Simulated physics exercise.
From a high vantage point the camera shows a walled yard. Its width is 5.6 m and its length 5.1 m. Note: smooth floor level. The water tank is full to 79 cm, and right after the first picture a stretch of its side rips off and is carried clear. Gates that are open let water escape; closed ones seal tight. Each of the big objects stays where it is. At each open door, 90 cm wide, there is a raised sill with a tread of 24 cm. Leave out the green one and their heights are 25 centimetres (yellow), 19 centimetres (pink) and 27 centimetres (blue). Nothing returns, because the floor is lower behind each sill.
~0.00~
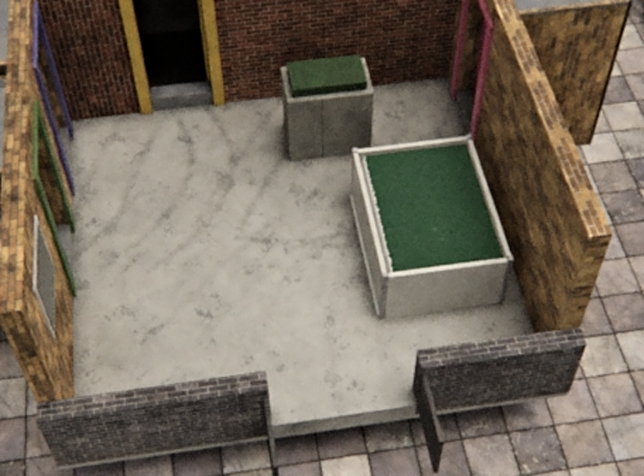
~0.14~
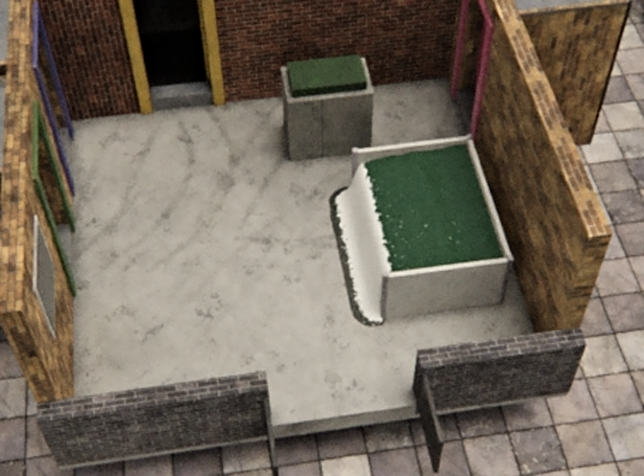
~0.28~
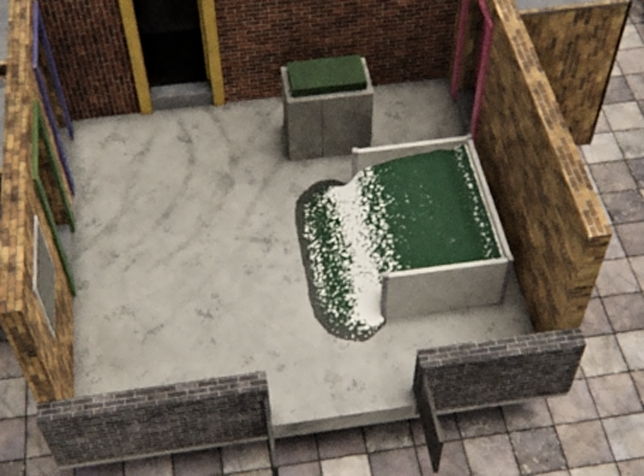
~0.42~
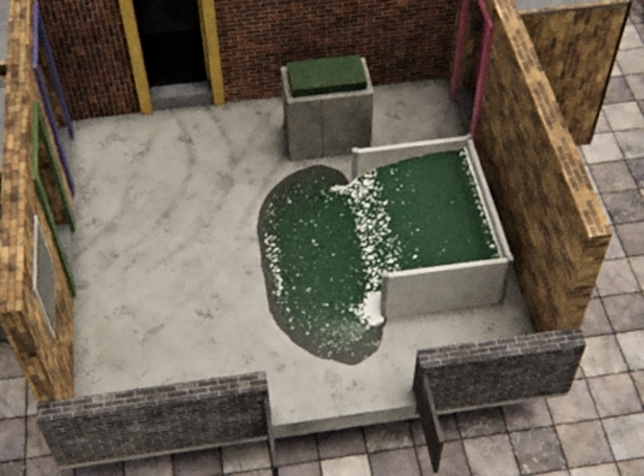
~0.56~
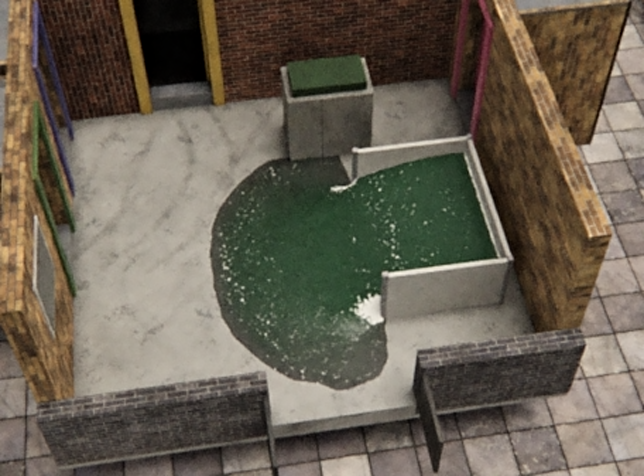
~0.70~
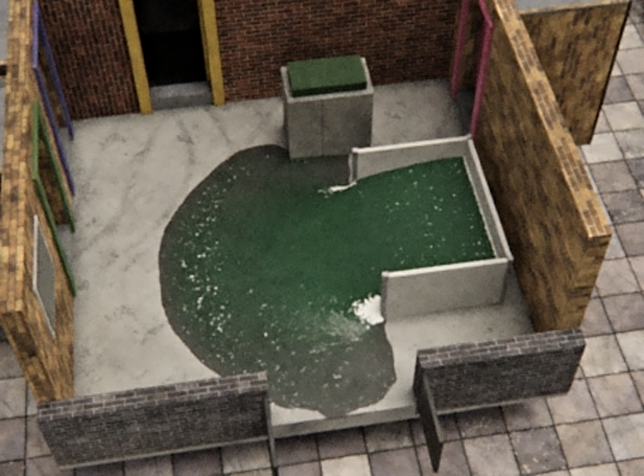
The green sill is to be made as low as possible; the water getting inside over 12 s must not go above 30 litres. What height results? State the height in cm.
It would have to be roughly 27 cm high.
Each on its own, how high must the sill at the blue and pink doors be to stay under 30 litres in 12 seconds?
About 16 cm at blue and 8.0 cm at pink.
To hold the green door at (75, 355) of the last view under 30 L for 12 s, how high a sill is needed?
Roughly 24 cm, give or take.
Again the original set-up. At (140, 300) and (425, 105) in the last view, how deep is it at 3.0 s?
Roughly 18 cm and 0 cm.
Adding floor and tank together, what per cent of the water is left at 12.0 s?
Close to 80 per cent is still present.
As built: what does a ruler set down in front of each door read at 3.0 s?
At the yellow door the depth is 11 cm, at pink 0 cm, at green 20 cm and at blue 23 cm.
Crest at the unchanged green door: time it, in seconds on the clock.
Approximately 1.8 s.
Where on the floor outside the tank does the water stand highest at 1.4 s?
Around pixel (74, 272).
After 1.4 s water covers 65 % of the floor, deepest (37 cm) near (74, 272); 34 cm at the green door, 20 litres in over its 19 cm sill.
After 3.0 s water covers 65 % of the floor, deepest (29 cm) near (72, 132); 20 cm at the green door, 101 litres in over its 19 cm sill.
After 12.0 s water covers 95 % of the floor, deepest (10 cm) near (232, 412); 4 cm at the green door, 105 litres in over its 19 cm sill.
At the green door as built, the water arrived by 1.0 s and peaked near 35 cm at 1.8 s.
Run again over the same 12 s with other heights there, 63 litres in over 22.5 cm, 12 litres over 30.5 cm. The limit of 30 litres is kept from about 27 cm up.
